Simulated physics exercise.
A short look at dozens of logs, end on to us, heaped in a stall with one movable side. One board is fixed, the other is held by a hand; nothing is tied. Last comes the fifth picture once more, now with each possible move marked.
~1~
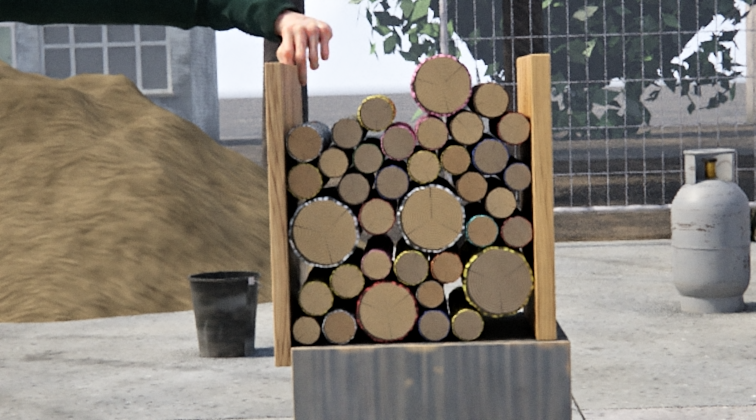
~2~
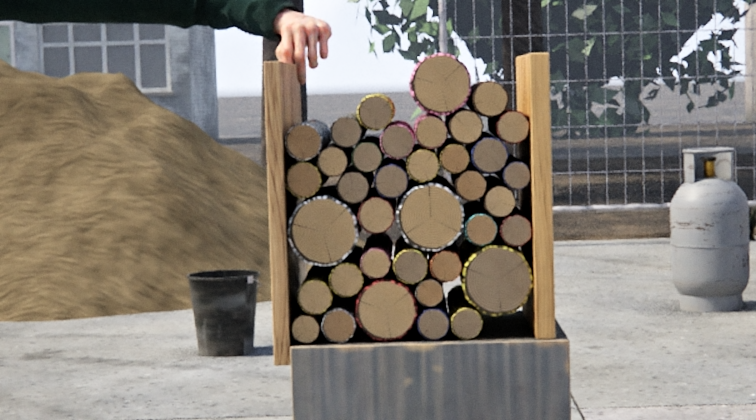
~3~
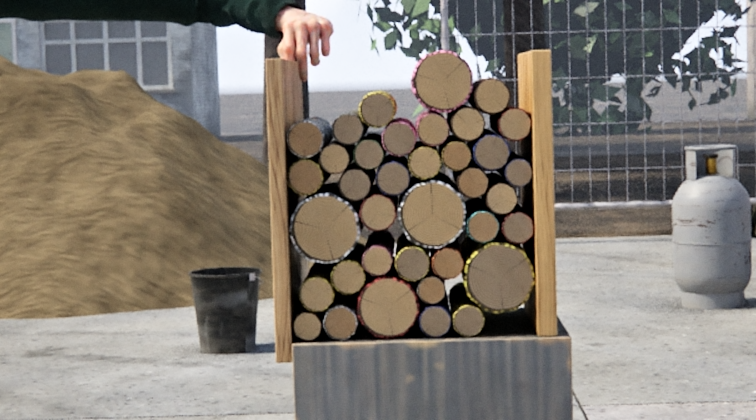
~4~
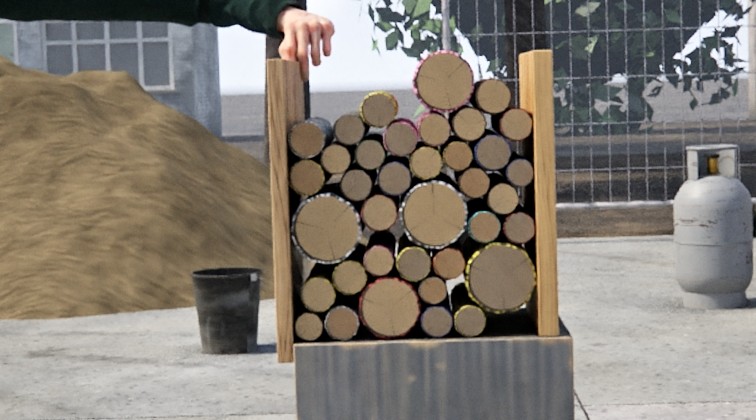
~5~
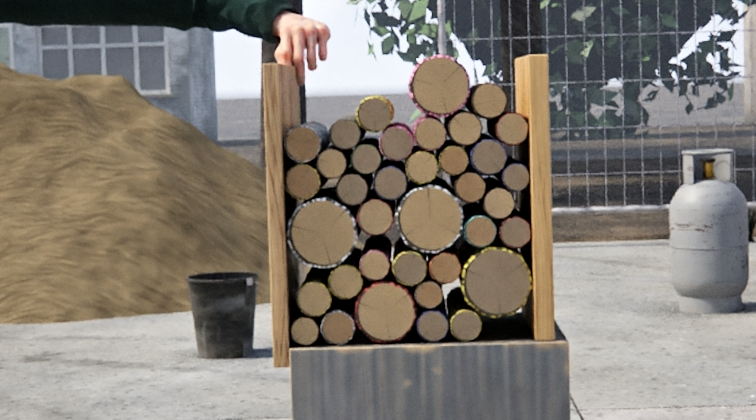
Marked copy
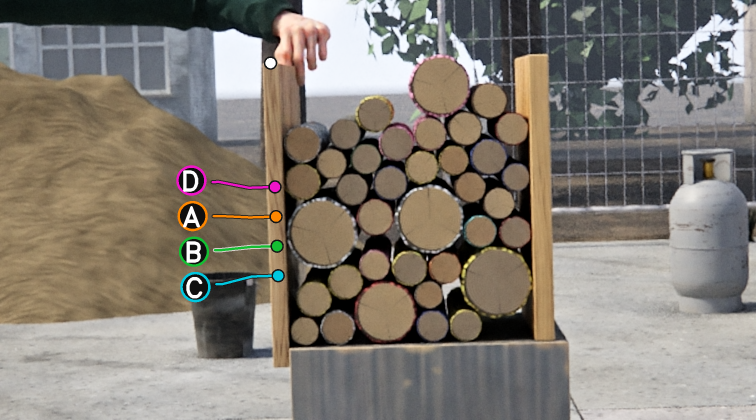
A stack of round, tan-ended logs, some rimmed in yellow, pink or white, fills a space between two upright wooden boards on a grey block, seen from straight in front outdoors. A sand heap and black bucket sit left, a grey gas cylinder right, with a wire fence and leaves behind. A dark-sleeved hand rests atop the left board, and nothing moves except the view, which shakes slightly.
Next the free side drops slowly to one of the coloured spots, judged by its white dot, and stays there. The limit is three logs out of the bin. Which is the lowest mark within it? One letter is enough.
Lower it to D and no more.
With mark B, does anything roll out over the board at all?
Yes.
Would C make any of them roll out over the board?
Yes, at C.
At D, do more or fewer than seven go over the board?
Fewer than seven.
On the marked copy, A at (276, 217); B at (277, 246); C at (279, 276); D at (275, 187); the white dot at (271, 63).
Taking D. A third of the way, top of the board (281, 120).
Two thirds of the way, top of the board (284, 185).
When it is over, top of the board (284, 187), none out over the board.
As for the rest, A more than three out over the board; B more than three out over the board; C more than three out over the board.
